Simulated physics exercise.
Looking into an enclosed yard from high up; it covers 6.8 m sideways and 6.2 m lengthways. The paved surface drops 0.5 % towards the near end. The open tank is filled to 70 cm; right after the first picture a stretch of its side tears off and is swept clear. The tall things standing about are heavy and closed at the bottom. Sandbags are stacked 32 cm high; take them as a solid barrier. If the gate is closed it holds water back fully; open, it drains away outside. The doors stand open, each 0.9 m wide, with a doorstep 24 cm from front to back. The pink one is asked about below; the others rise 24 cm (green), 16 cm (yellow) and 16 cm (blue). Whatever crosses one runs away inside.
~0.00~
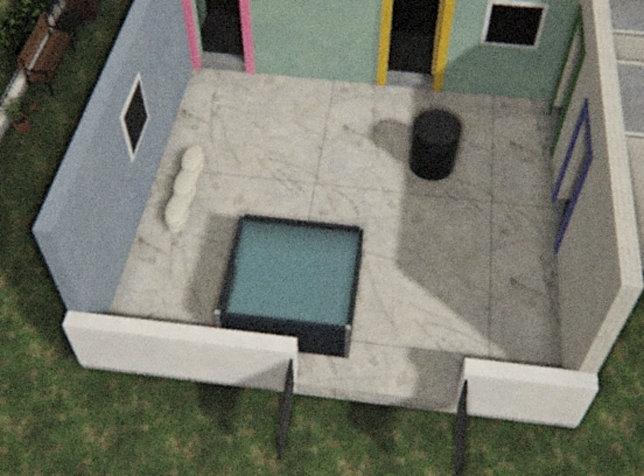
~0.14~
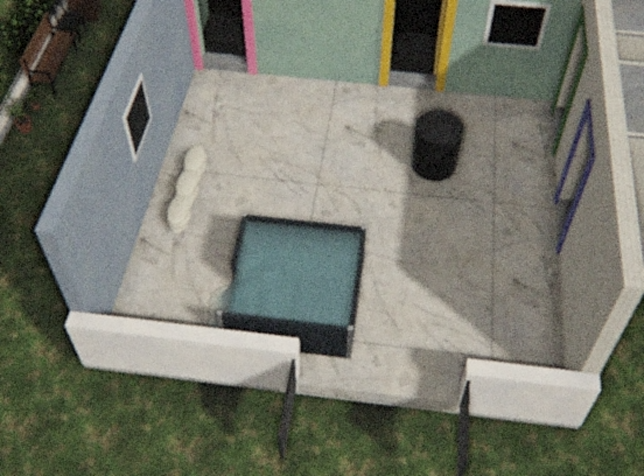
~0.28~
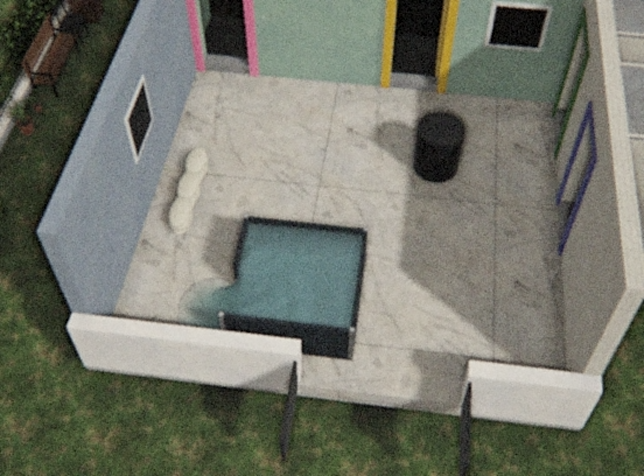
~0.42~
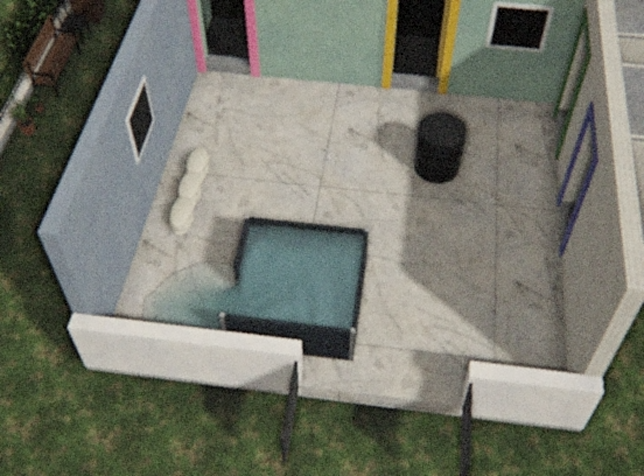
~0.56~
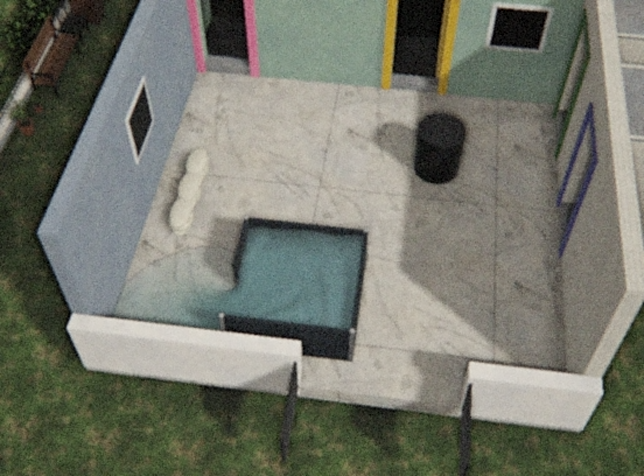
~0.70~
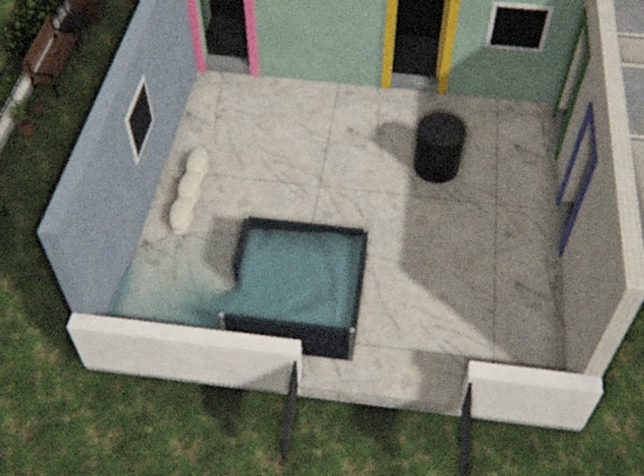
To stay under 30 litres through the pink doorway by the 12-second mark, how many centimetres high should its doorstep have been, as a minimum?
It would have to be roughly 18 cm high.
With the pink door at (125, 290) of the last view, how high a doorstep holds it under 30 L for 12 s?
Roughly 31 cm.
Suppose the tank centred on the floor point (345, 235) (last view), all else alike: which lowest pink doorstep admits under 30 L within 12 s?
Then roughly 10.0 cm.
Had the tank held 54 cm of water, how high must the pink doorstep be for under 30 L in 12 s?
About 12.5 cm.
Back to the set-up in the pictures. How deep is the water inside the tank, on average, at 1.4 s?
About 47 cm.
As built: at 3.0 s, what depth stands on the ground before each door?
In cm: Green 0, yellow 0, blue 0, pink 10.
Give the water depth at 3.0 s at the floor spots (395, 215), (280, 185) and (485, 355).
Roughly 0, 3 and 0 cm, in turn.
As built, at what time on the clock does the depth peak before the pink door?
Near 3.4 s.
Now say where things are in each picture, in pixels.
The first frame shows still water, 70 cm deep, in the open tank at (293, 272); the pink door at (219, 28) is dry.
In the second frame, the gap is at (231, 306), the front 0.3 m out at (215, 298); the back of the open tank holds 70 cm.
In the third frame, the gap is at (233, 309), the front 0.8 m out at (183, 323); the back of the open tank holds 70 cm.
In the fourth frame, water pours out at (234, 311) and has run 1.4 m, to (149, 309); about 8 cm deep outside, 70 cm at the back.
In the fifth frame, the gap is at (234, 311), the front 1.8 m out at a hidden place; the back of the open tank holds 64 cm.
In the sixth frame, the front is at (135, 256), 1.9 m from the gap at (234, 310); 3.4 m2 of floor is wet, 58 cm left at the back; 4.1 m in a straight line remain to the pink door at (223, 31).
After 1.4 s water covers 10 % of the floor, deepest (56 cm) near (107, 335); it has not reached the pink door.
After 3.0 s water covers 30 % of the floor, deepest (30 cm) near (163, 353); 10 cm at the pink door, 0 litres in over its 20 cm doorstep.
After 12.0 s water covers 95 % of the floor, deepest (12 cm) near (559, 402); 7 cm at the pink door, 20 litres in over its 20 cm doorstep.
At the pink door as built, the water arrived by 2.9 s and peaked near 24 cm at 3.4 s.
With a doorstep of 14.5 cm, 67 litres would have come in within the 12 s; with 23 cm, 8 litres. So under 30 litres takes about 18 cm.
